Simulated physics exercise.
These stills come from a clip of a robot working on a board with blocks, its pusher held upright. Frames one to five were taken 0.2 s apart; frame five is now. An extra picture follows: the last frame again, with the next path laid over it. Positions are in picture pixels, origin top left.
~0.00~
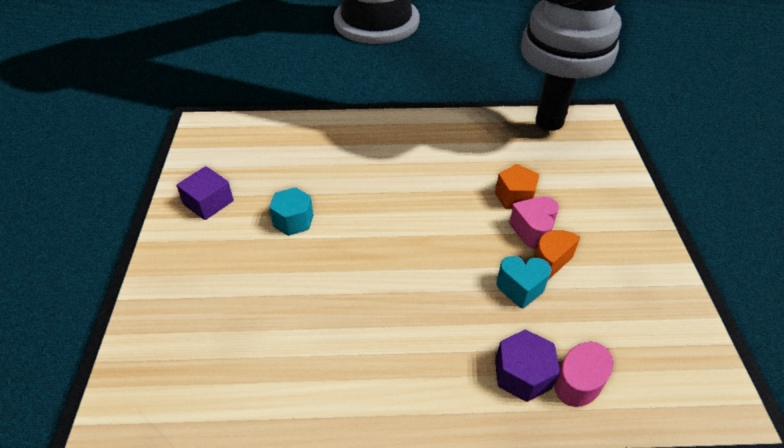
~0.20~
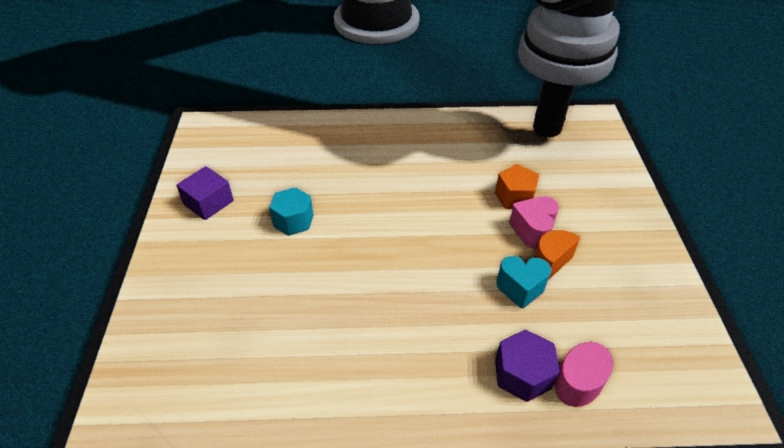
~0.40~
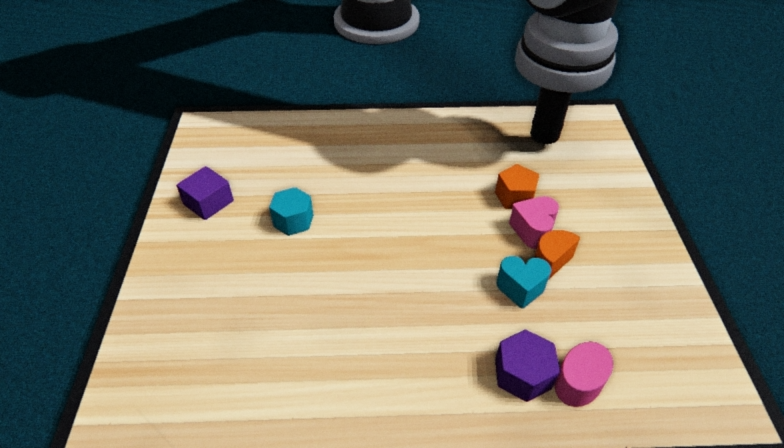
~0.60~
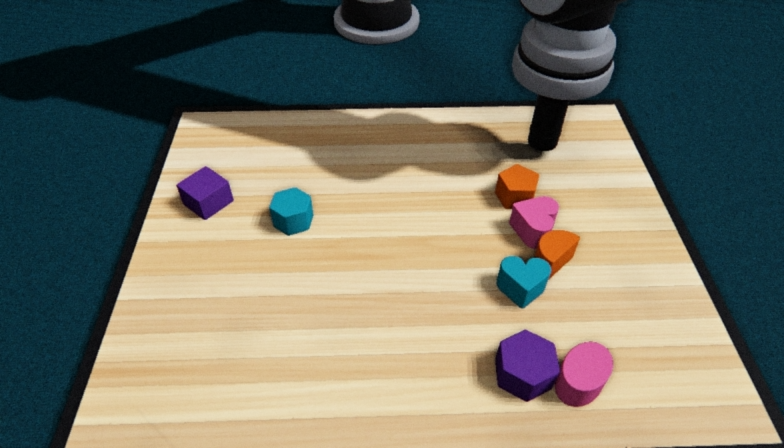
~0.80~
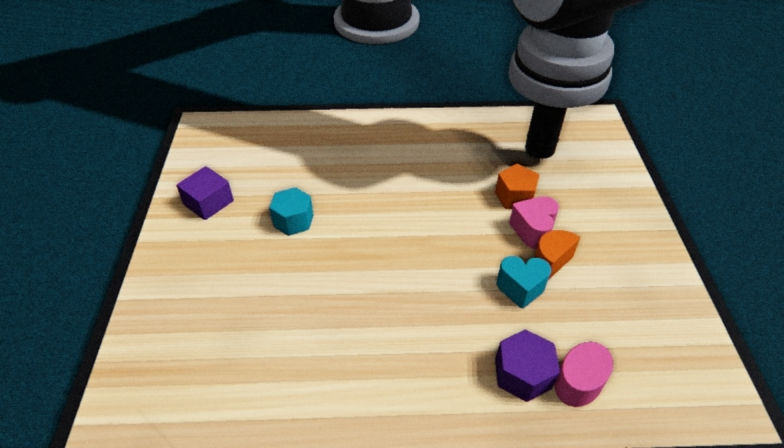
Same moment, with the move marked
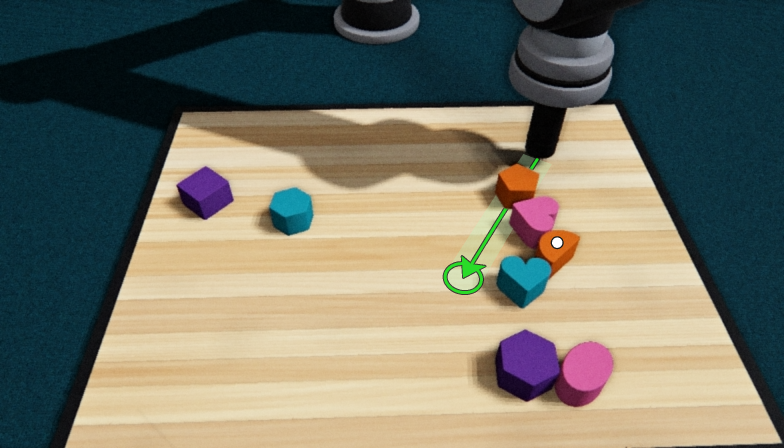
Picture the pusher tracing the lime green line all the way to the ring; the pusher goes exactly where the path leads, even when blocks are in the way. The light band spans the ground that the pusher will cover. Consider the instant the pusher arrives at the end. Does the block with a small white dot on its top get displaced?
Answer: Yes.
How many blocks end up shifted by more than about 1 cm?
The count is three or more.
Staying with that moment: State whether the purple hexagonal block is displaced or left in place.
Once the path is done, it remains where it sat before.
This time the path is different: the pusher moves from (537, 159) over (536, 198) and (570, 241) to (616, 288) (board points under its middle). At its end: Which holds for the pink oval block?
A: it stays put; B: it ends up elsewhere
The answer is A.
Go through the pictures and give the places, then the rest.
Pusher tip (549, 123); block tops, orange pentagonal block (520, 178); turquoise heart-shaped block (526, 270); purple hexagonal block (529, 356); pink heart-shaped block (539, 211); orange half-round block (557, 243), in the first picture.
Pusher (547, 129); blocks unchanged, in the second picture.
Pusher (545, 136); blocks unchanged, in the third picture.
Pusher (542, 143); blocks unchanged, in the fourth picture.
Pusher (540, 150); orange pentagonal block (520, 178); turquoise heart-shaped block (526, 270); purple hexagonal block (529, 356); pink heart-shaped block (539, 211); orange half-round block (557, 243), in the fifth picture.
Path on the board, from (537, 159) directly to (463, 278); the dot is on the orange half-round block.
On the path given first. One third of the way, pusher (517, 185); orange pentagonal block (510, 197), turned 20° anticlockwise; pink heart-shaped block (540, 219); orange half-round block (562, 249).
Two thirds of the way, pusher (493, 224); orange pentagonal block (483, 239), turned 20° anticlockwise; pink heart-shaped block (540, 227), turned 40° anticlockwise; orange half-round block (570, 255), turned 15° clockwise.
At the end, pusher (465, 269); orange pentagonal block (451, 288), turned 15° anticlockwise; turquoise heart-shaped block in place; purple hexagonal block in place; pink heart-shaped block (540, 227), turned 40° anticlockwise; orange half-round block (570, 255), turned 15° clockwise.
